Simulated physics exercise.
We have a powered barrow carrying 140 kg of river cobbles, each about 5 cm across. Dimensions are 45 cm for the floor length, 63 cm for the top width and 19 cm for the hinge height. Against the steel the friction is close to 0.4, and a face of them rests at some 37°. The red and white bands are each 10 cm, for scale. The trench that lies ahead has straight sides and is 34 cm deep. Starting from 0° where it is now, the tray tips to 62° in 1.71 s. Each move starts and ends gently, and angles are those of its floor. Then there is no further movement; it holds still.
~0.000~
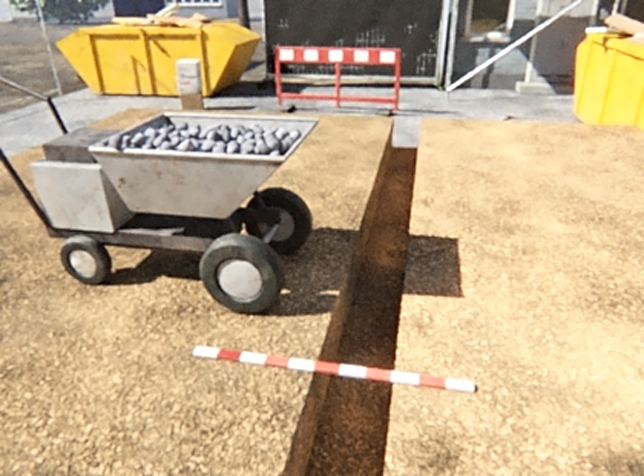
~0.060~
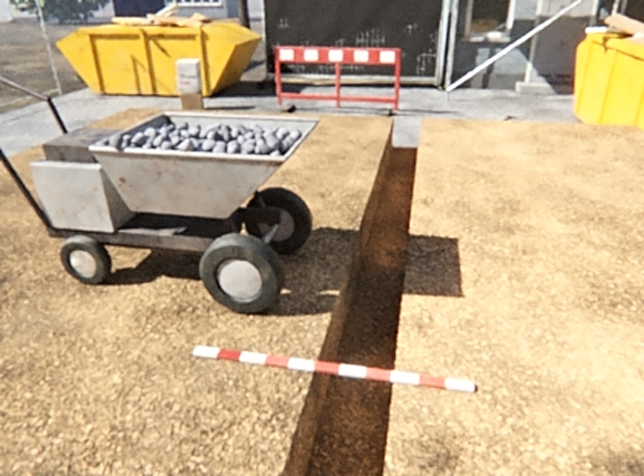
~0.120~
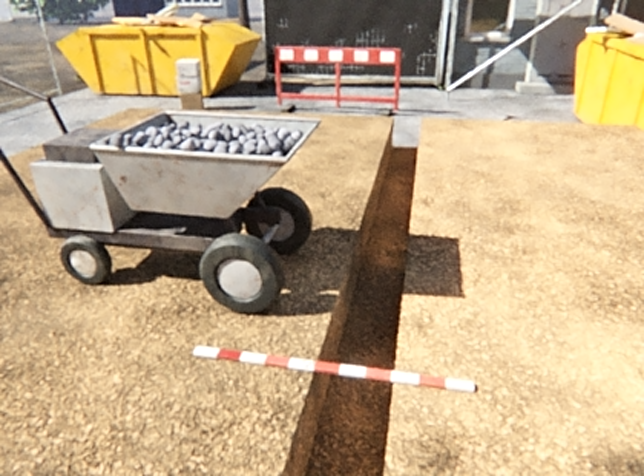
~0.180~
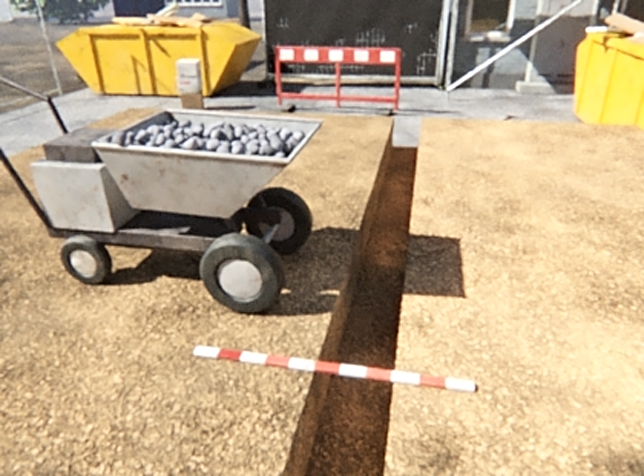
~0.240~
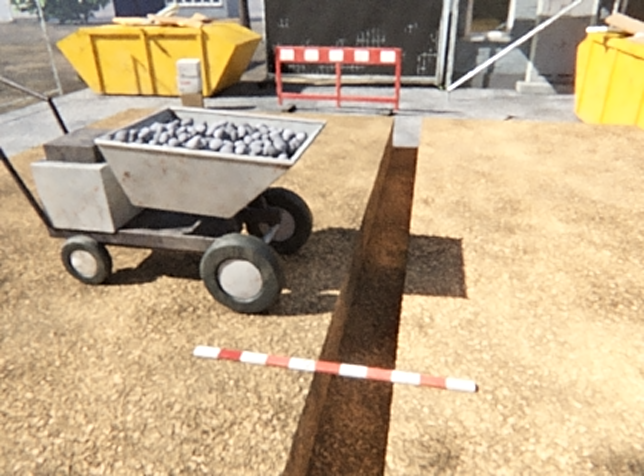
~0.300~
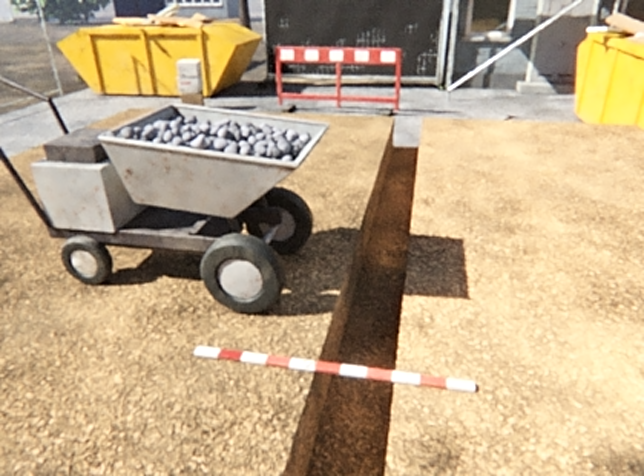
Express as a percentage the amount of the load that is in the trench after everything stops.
The amount is close to 43 per cent of the load.
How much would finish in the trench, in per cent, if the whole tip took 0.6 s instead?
Expected share: Around 25%.
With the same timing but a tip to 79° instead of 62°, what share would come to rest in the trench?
I'd guess some 45 in a hundred.
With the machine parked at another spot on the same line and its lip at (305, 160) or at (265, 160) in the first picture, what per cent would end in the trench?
Near 25 then near 60 percent.
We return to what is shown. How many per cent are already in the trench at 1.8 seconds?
5 per cent, give or take.
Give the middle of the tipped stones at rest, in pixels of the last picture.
Roughly at (424, 293).
After 1.3 s the floor is at 52°; 99 % in the tray, 1 % in the trench; the foremost stones are at (379, 227).
After 1.8 s the floor is at 62°; 59 % in the tray, 7 % in the trench, 33 % past the trench; the foremost stones are at (496, 313).
After 2.2 s the floor is at 62°; 30 % in the tray, 14 % in the trench, 57 % past the trench; the foremost stones are at (567, 301).
After 4.1 s the floor is at 62°; 0 % in the tray, 43 % in the trench, 57 % past the trench; the foremost stones are at (608, 293).
